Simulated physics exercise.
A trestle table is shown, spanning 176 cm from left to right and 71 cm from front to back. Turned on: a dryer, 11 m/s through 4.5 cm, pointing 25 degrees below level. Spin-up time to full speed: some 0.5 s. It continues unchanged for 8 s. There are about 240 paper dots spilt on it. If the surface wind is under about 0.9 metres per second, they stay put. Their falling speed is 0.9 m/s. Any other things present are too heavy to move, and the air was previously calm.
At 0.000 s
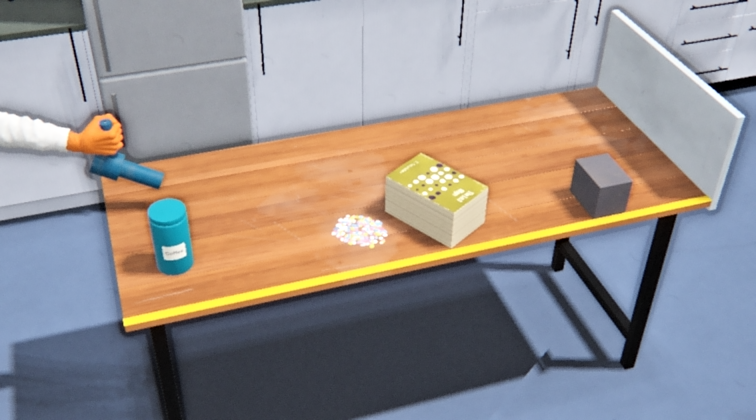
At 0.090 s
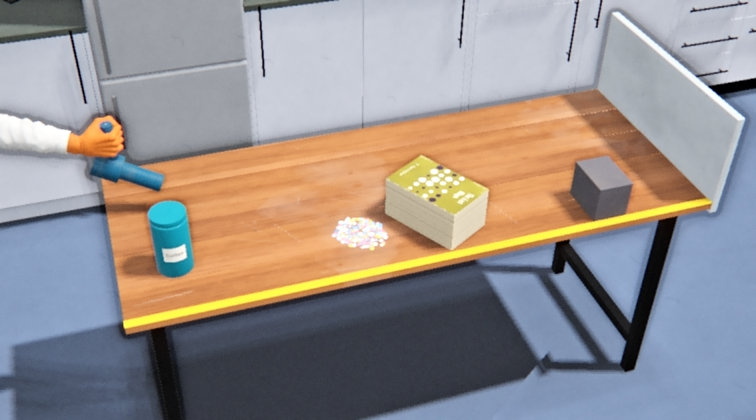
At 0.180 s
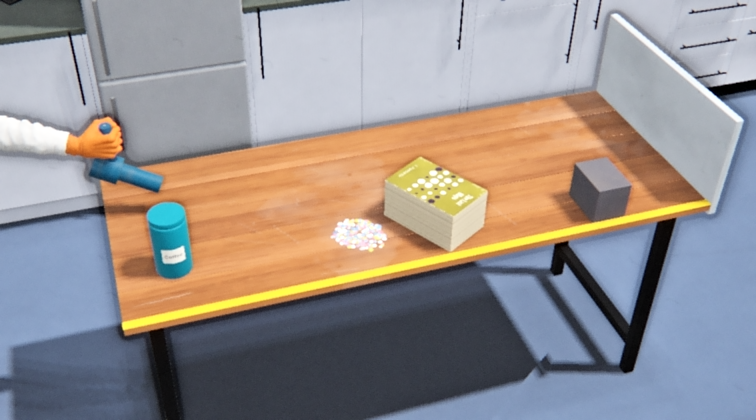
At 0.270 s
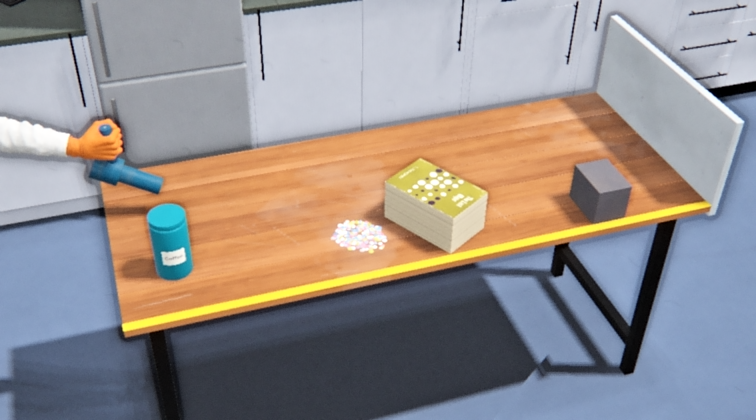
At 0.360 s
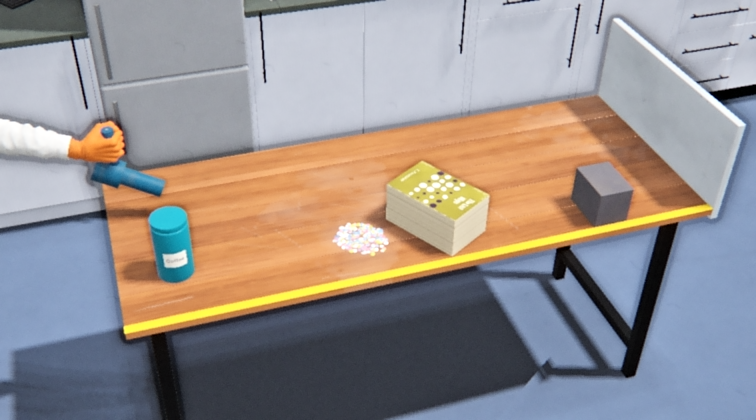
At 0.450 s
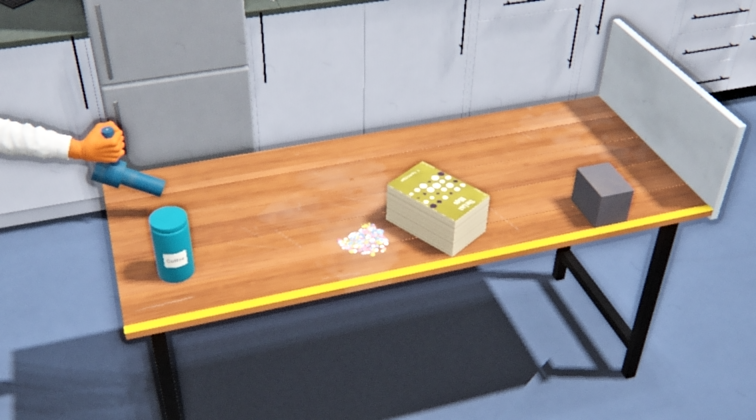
In a kitchen with pale cabinets and a blue floor, a wooden trestle table with a yellow front edge is seen from above and in front. An orange-gloved hand holds a blue dryer at the left, near a teal jar, pale paper dots, a thick yellow-topped book, a dark grey block and an upright pale panel. The hand stays still and the view shifts very slightly, then some dots shift a little rightward.
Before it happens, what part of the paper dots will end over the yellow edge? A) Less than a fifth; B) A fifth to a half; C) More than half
C.
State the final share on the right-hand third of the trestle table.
I'd estimate around 0 per cent.
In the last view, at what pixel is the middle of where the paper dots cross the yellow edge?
Close to pixel (431, 269).
After 1.6 s, 100 % are over the yellow edge; 100 % have settled or left.
After 2.6 s, 100 % are over the yellow edge; 100 % have settled or left.
After 4.4 s, 100 % are over the yellow edge; 100 % have settled or left.
After 8.0 s, at the end, 100 % are over the yellow edge.
